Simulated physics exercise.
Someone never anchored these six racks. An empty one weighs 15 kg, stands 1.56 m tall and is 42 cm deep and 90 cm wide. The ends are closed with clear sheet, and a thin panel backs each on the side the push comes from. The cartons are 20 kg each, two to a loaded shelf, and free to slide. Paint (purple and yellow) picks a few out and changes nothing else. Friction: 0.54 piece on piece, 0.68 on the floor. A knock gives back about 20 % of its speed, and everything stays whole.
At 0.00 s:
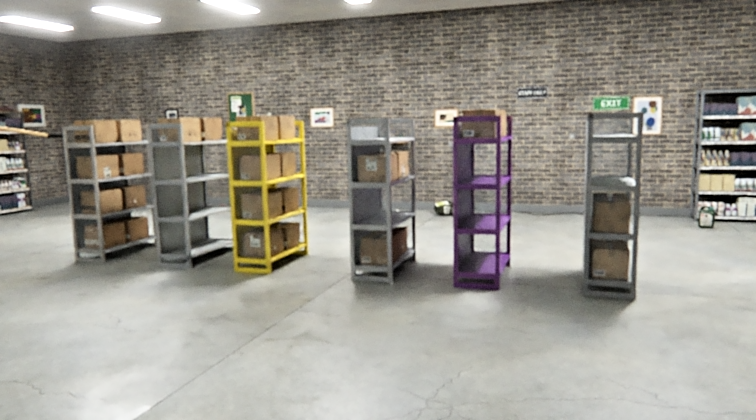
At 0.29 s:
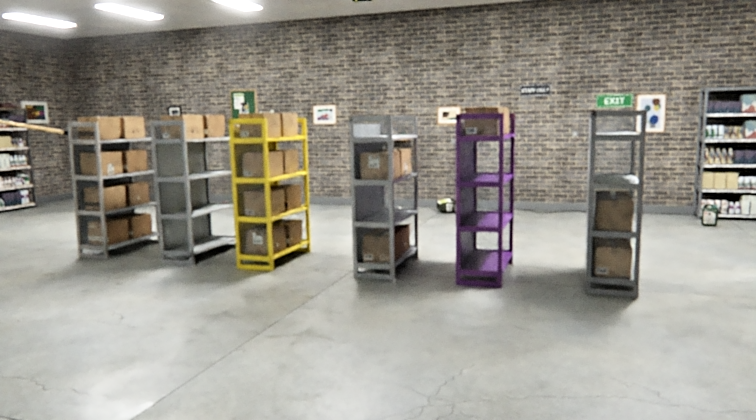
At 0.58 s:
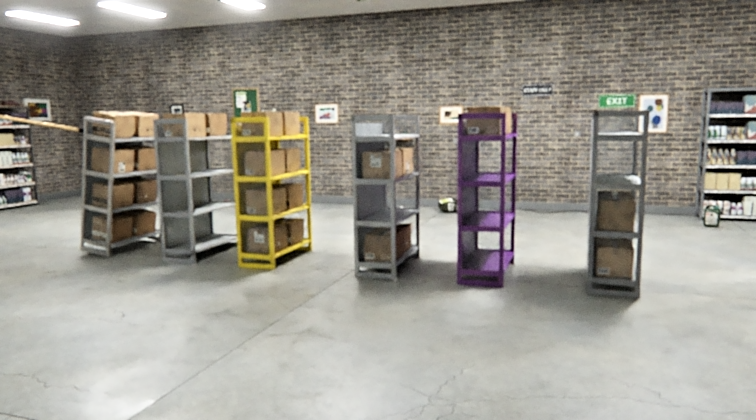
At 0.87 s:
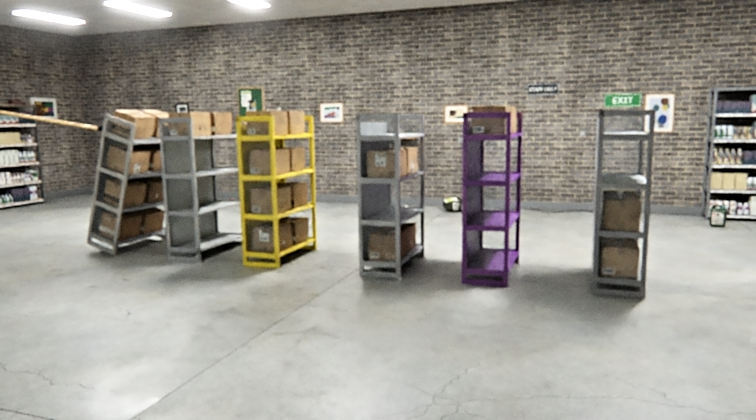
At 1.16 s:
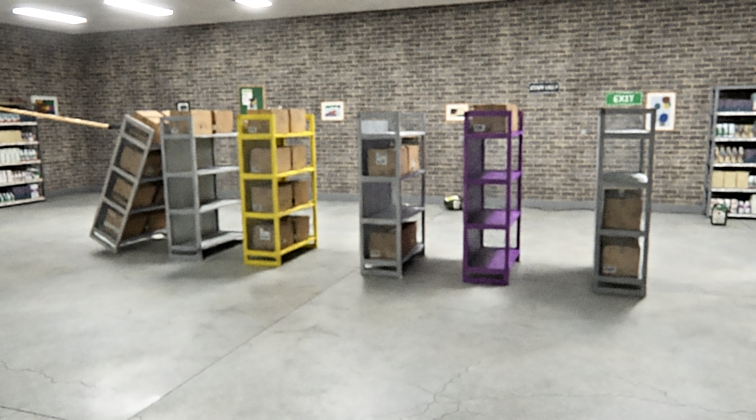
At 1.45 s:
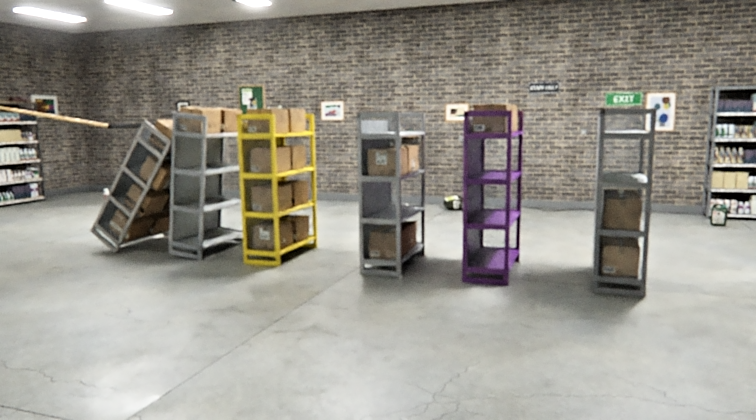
The clip shows six shelving units, one yellow and one purple, standing in a brick-walled room as a pole from the left pushes the leftmost unit, which tilts steadily rightward against the neighboring gray one, its cartons sliding.
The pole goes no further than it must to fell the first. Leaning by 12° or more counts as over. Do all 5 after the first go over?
Yes, the whole lot goes.
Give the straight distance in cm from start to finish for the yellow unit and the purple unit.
Yellow 90, purple 100.
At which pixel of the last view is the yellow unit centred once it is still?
Around (353, 216).
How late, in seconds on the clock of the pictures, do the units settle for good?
At about 4.0 s.
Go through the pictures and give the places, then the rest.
In the first frame (pixels give the middle of a visible side), pole end (49, 136) 16 cm from the first unit; yellow unit (288, 194); purple unit (476, 204); none of the others has stirred.
Pole end (65, 133) pushing; yellow unit (290, 191), in the second frame.
Pole end (80, 130) pushing; yellow unit (292, 190); none of the others has stirred, in the third frame.
Pole end (99, 129) pushing; yellow unit (297, 189); none of the others has stirred, in the fourth frame.
Pole end (109, 127) stopped; yellow unit (298, 187); none of the others has stirred, in the fifth frame.
Pole end (109, 127) stopped; yellow unit (297, 187); purple unit (486, 199); steepest lean 6°, the unit at (228, 185); one has shifted, in the sixth frame.
After 2.16 s, 6 cartons spilt or dropped; 2 of the 5 other units over; yellow unit 17° from how it stood.
After 3.06 s, 16 cartons spilt or dropped; 4 of the 5 other units over; yellow unit 62° from how it stood; purple unit 20° from how it stood.
In the end (4.4 s), 20 cartons spilt or dropped; 5 of the 5 other units over; purple unit 70° from how it stood; yellow unit 68° from how it stood. Not one is left standing. From the last view, middles, purple unit near (596, 230), yellow unit near (353, 216).
